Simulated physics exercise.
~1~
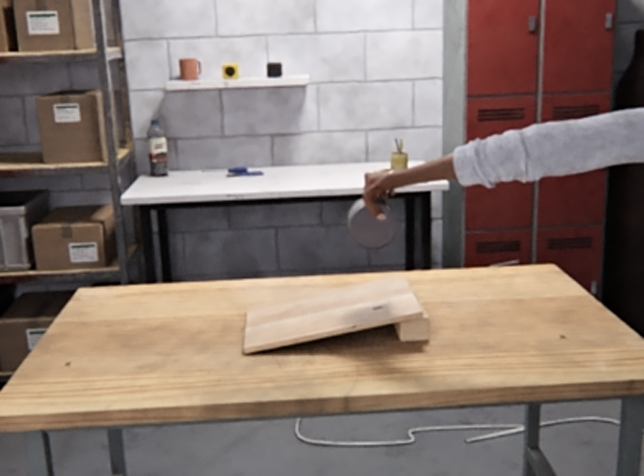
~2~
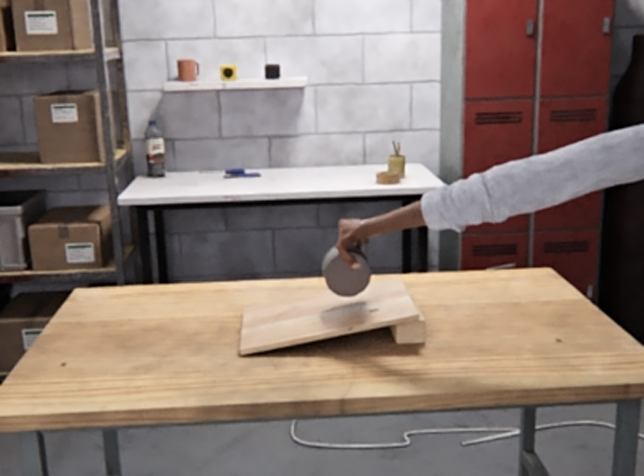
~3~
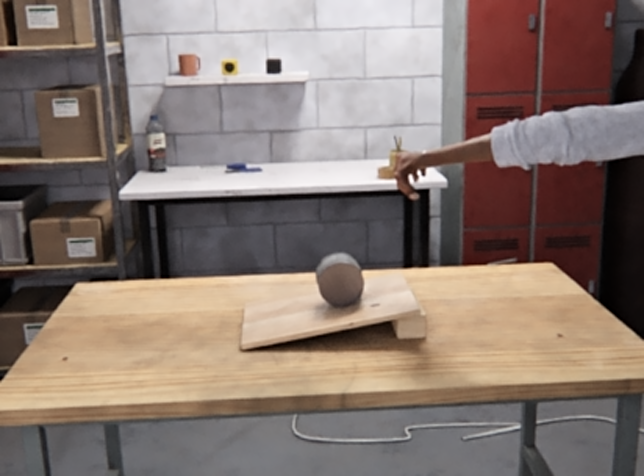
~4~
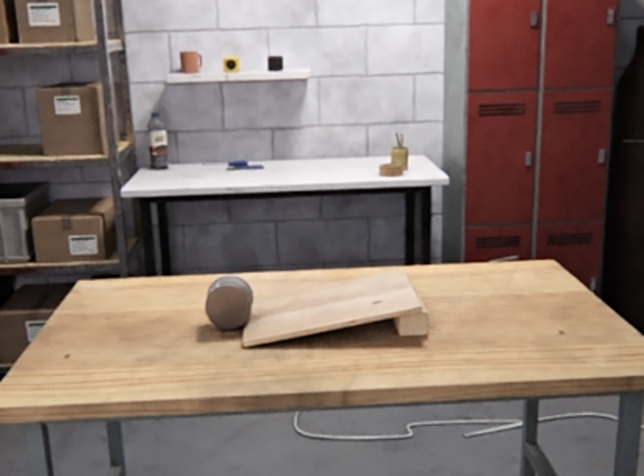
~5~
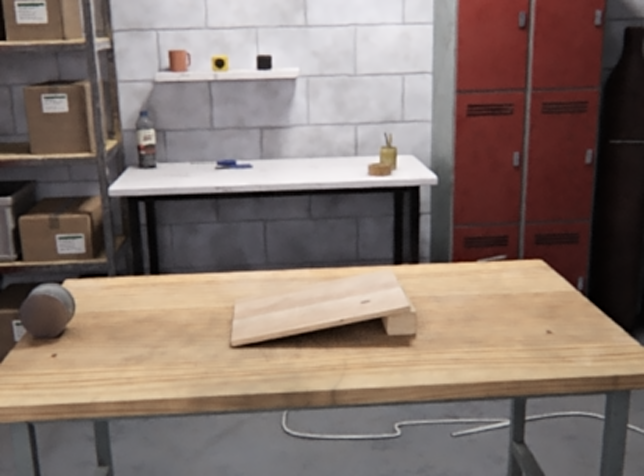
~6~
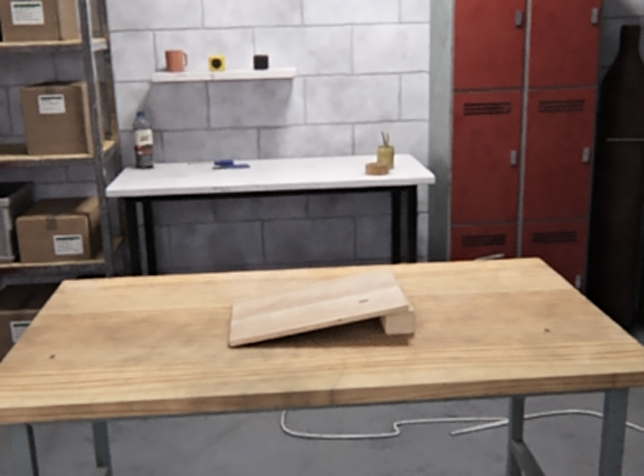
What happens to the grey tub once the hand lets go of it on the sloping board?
It does not stay put but rolls down the slope to the left, off the board and along the bench until it is no longer in view.
